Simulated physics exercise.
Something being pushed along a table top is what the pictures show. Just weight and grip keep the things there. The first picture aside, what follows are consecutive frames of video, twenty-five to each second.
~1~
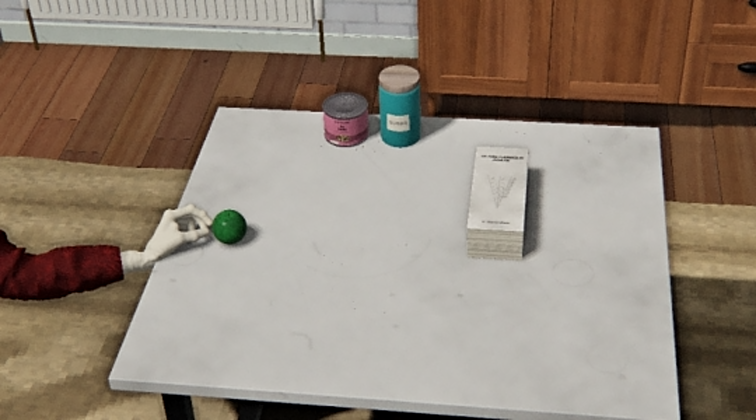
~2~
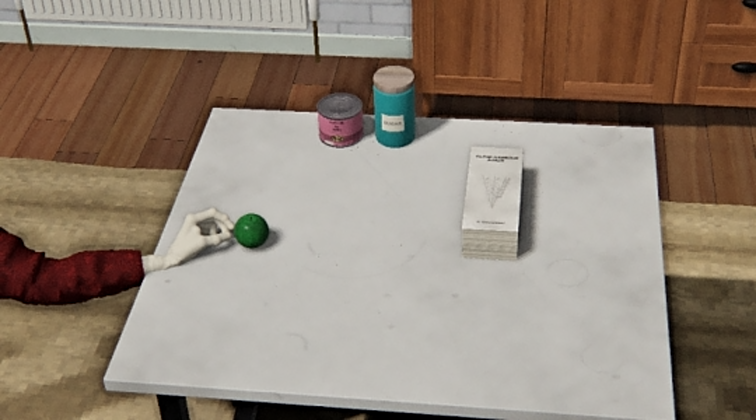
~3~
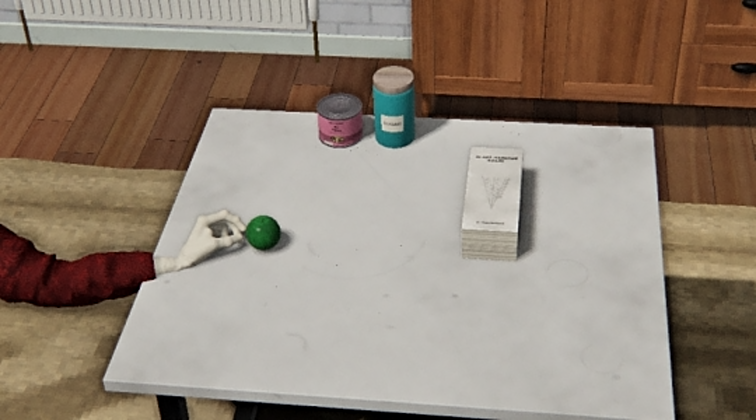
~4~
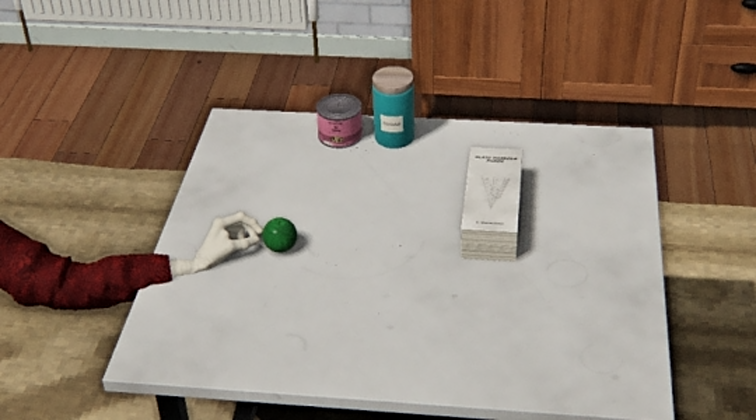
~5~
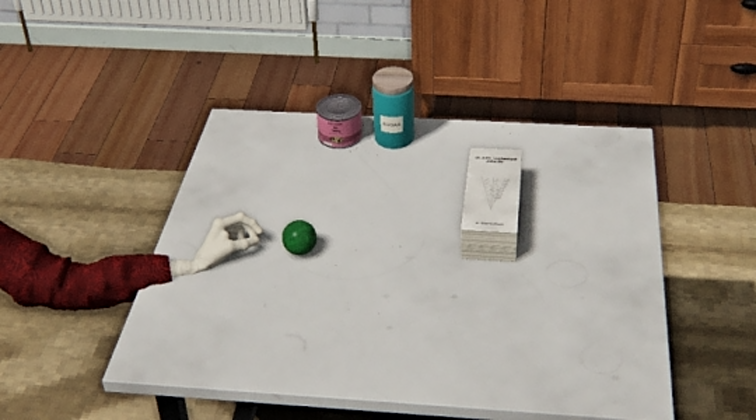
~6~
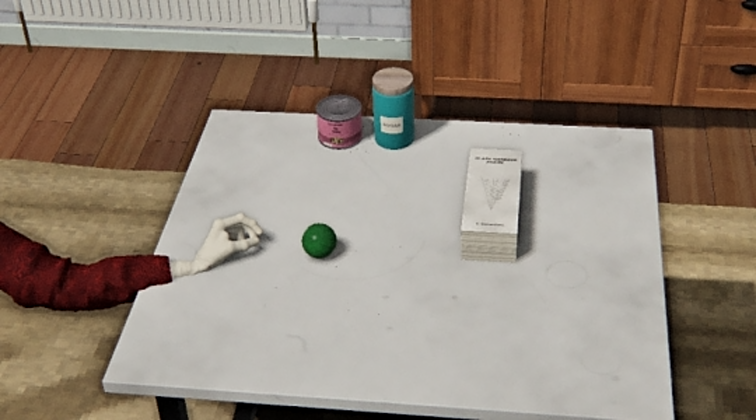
The clip opens with a pale hand in a red sleeve behind a small green apple on a white table, with two canisters and a white box nearby. The hand pushes the apple to the right, then stays still as the apple rolls a little farther right, leaving a gap.
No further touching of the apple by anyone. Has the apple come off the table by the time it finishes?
Yes.
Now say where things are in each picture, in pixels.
Under the hand; green apple (230, 227), in the first picture.
Under the hand; green apple (252, 231), in the second picture.
Under the hand; green apple (264, 233), in the third picture.
Green apple (280, 235), in the fourth picture.
Green apple (299, 238) rolled a little, in the fifth picture.
Green apple (319, 241) rolled about its own width, in the sixth picture.
Then, 0.30 s after the last picture, green apple rolled well along near (465, 260).
Then, 0.70 s after the last picture, green apple rolled well along near (643, 307).
Then, 1.10 s after the last picture, green apple now off the table.
By the end, off the table, green apple.
